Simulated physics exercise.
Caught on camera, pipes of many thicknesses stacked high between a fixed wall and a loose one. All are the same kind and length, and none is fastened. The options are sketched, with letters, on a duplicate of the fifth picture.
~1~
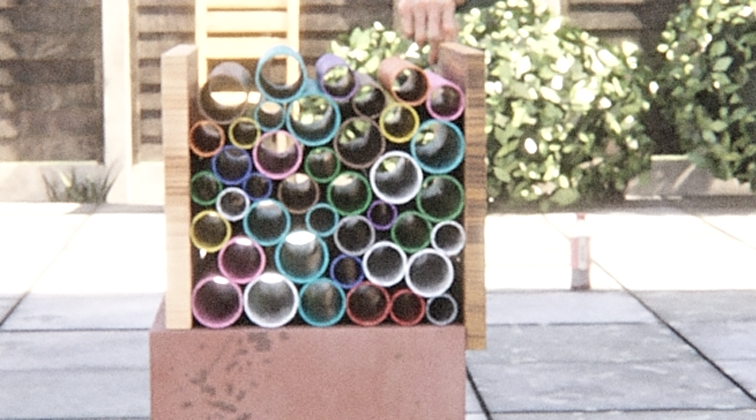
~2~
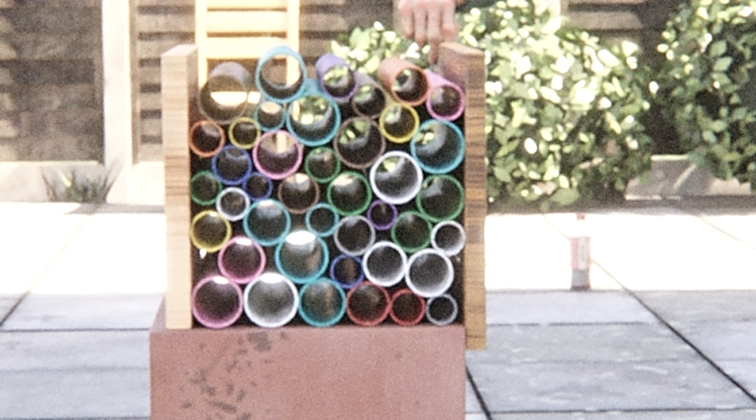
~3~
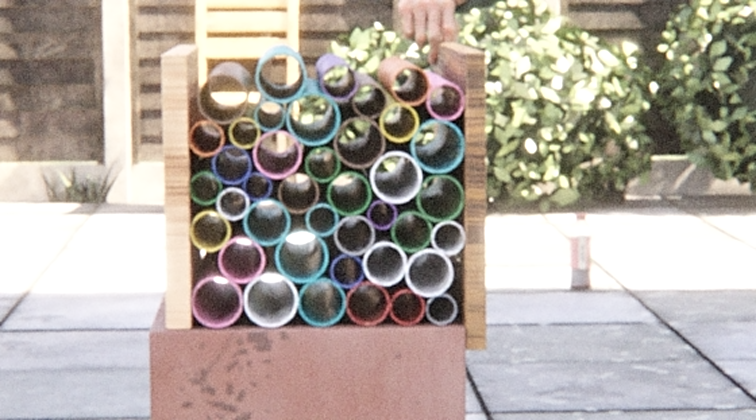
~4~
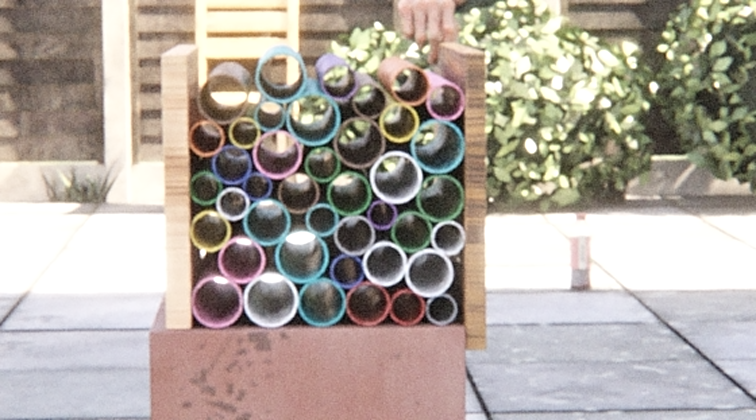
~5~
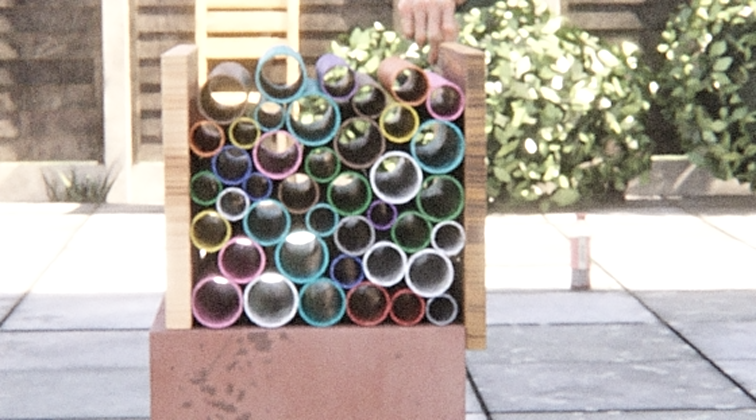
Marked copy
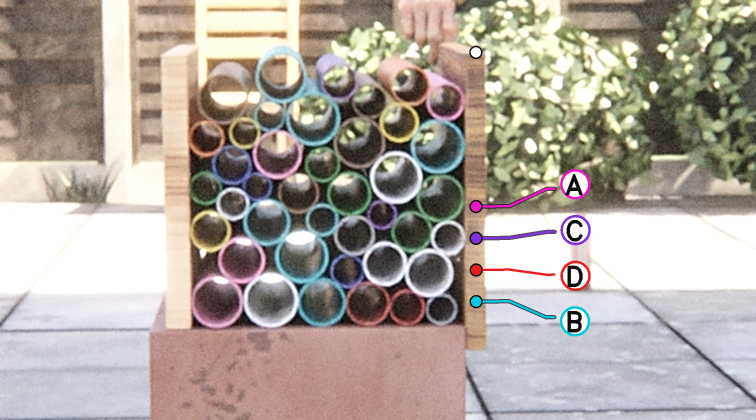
On a sunlit paved patio, colourful open-ended pipes of various widths sit stacked between two upright wooden boards on a reddish block. A hand stays at the top right near the board, and nothing visibly moves.
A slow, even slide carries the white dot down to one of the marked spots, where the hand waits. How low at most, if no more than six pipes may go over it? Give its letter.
The last mark within the limit is A.
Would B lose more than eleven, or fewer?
At B, more than eleven.
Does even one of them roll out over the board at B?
Yes.
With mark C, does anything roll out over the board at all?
Yes.
On the copy, A at (476, 206); B at (476, 301); C at (476, 239); D at (476, 270); the white dot at (476, 52).
On A. First, top of the board (465, 127).
Then, top of the board (465, 206).
Finally, top of the board (465, 206), six out over the board.
By contrast, B more than six out over the board; C more than six out over the board; D more than six out over the board.
